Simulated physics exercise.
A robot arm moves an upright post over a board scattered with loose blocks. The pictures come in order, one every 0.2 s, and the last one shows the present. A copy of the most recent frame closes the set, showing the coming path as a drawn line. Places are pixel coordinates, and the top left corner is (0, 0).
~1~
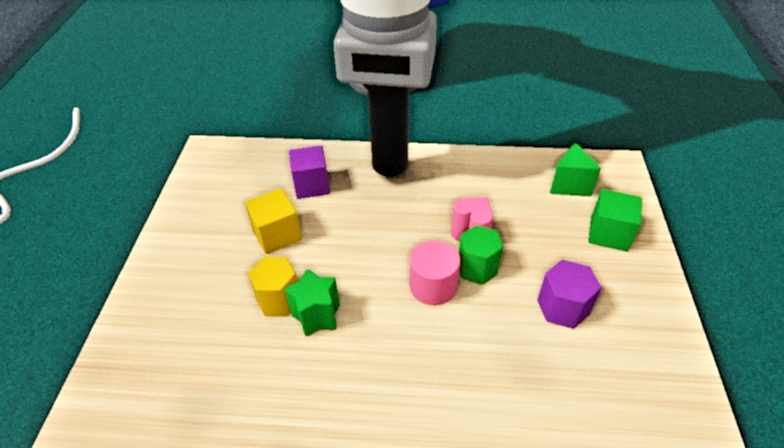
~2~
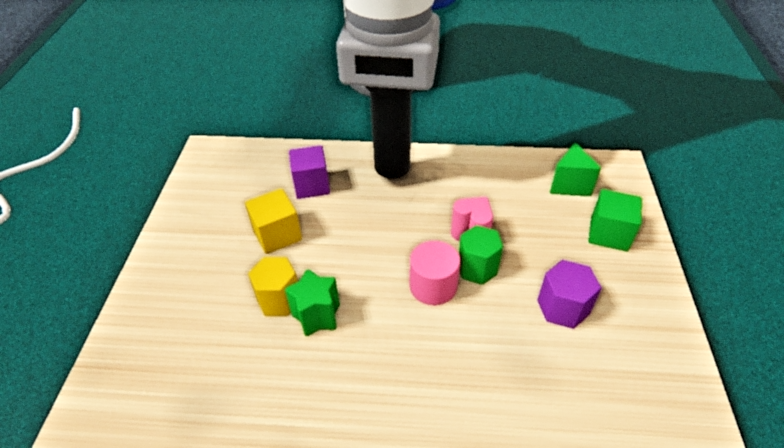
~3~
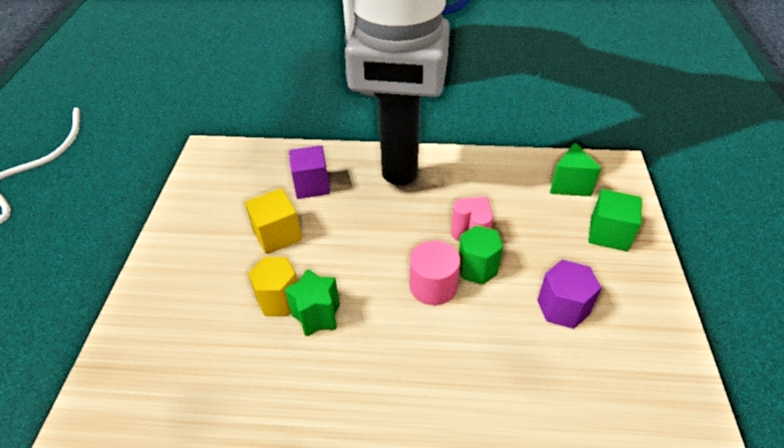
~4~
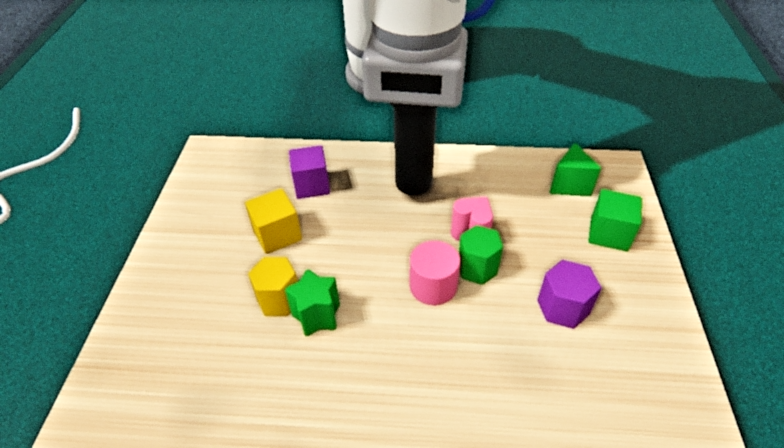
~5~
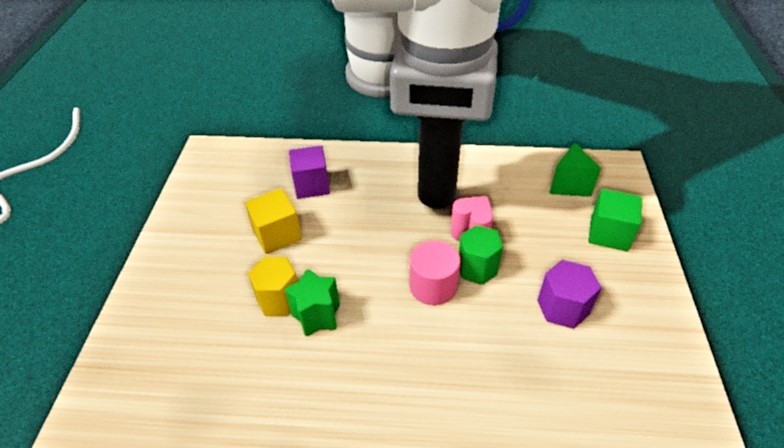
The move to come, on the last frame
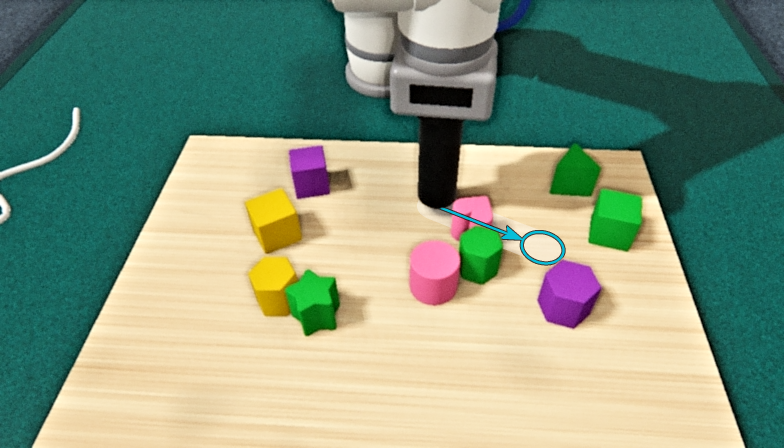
Robot arm moving its black post right and nearer across a wooden board toward a pink heart block, the scattered blocks staying still.
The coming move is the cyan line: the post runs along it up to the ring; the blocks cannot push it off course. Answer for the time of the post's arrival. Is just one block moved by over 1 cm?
It seems so.
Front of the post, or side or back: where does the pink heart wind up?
When the path ends, it will lie beside or behind the post.
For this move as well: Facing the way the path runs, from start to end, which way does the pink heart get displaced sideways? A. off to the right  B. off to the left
I'll go with A - off to the right.
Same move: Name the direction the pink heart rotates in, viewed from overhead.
Looking from above, the answer is clockwise.
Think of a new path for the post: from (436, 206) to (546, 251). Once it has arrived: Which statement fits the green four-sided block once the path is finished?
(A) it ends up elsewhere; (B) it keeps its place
That would be B.
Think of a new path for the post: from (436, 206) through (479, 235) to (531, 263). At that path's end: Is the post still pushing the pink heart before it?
Yes, that is how it ends up.
Path on the board, straight from (436, 206) to (543, 247).
On the path given first. One third of the way, post (472, 209); pink heart (491, 216).
Two thirds of the way, post (508, 223); pink heart (519, 234), turned 25° clockwise; green hexagon (483, 243).
At the end, post (546, 237); pink heart (523, 239), turned 35° clockwise; green hexagon (483, 243); green four-sided block in place.
